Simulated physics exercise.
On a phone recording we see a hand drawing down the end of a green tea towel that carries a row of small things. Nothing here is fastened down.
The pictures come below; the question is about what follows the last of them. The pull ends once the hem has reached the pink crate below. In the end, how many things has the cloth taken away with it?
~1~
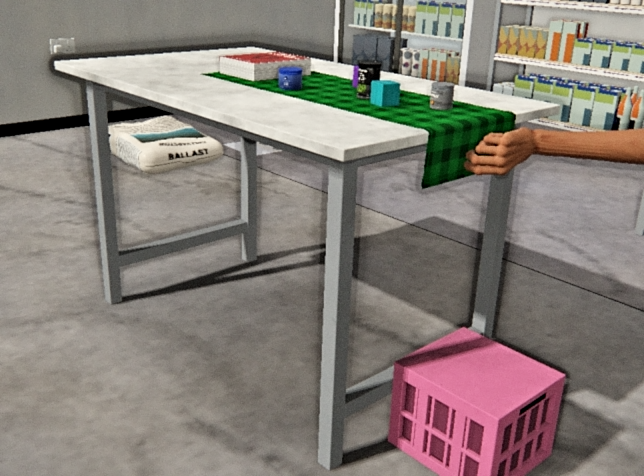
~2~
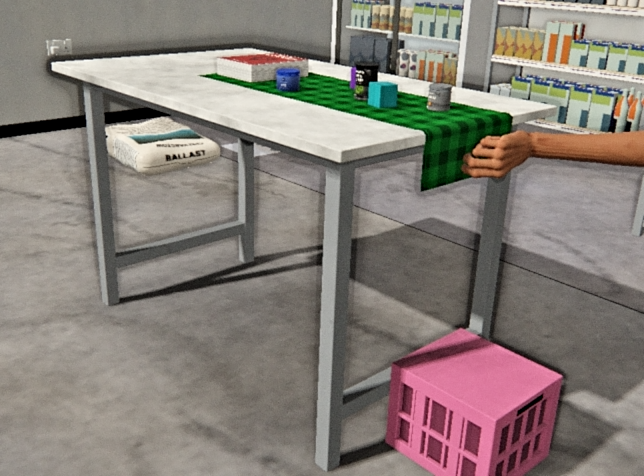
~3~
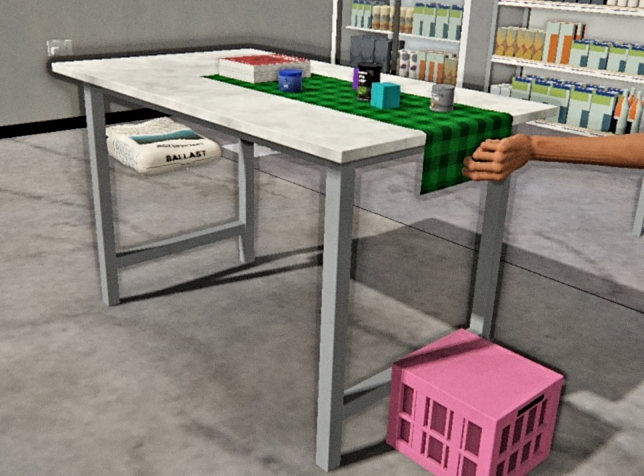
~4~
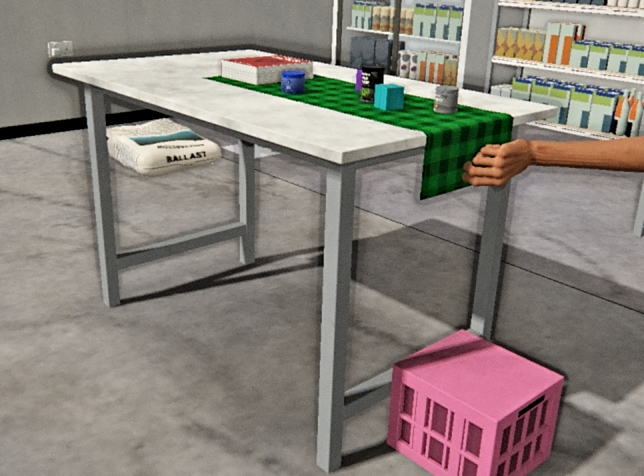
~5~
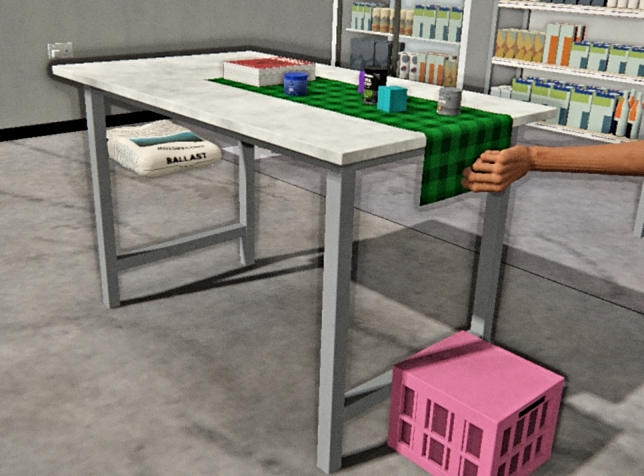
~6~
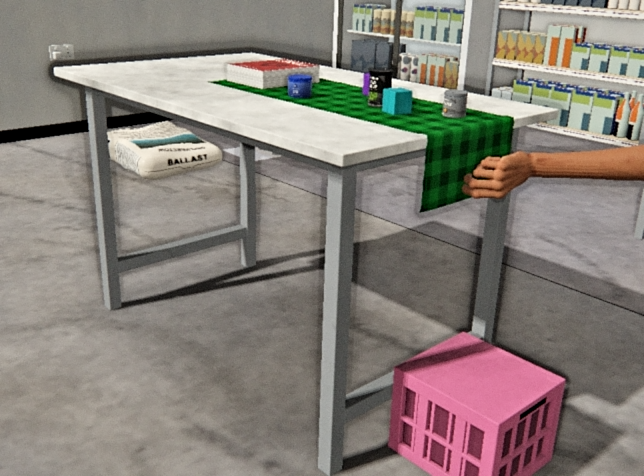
The count that falls away is going to be four.
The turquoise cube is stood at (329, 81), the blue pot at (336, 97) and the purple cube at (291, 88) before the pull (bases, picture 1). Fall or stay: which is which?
Outcome: Turquoise cube stays aboard, blue pot falls away, purple cube stays aboard.
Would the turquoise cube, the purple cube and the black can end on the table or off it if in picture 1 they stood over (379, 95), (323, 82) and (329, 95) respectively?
As for the turquoise cube, it leaves the top; the purple cube, it holds its spot; the black can, it leaves the top.
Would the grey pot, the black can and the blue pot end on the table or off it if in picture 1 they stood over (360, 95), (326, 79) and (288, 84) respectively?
The grey pot is carried off, the black can survives, the blue pot survives.
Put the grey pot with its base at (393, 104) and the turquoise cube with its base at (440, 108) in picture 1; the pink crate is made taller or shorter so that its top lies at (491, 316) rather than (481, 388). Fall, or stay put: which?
The grey pot is lost, the turquoise cube is lost.
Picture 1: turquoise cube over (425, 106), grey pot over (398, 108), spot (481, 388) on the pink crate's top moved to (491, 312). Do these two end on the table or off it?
The turquoise cube does not stay aboard, and the grey pot does not stay aboard.
Early on, hem near (462, 252); grey pot gone.
Midway, hem near (459, 298); grey pot and turquoise cube gone.
Near the end, hem on the crate; grey pot, turquoise cube, black can and purple cube gone.
Finally, hem on the crate; grey pot, turquoise cube, black can and purple cube gone. It carries off four.
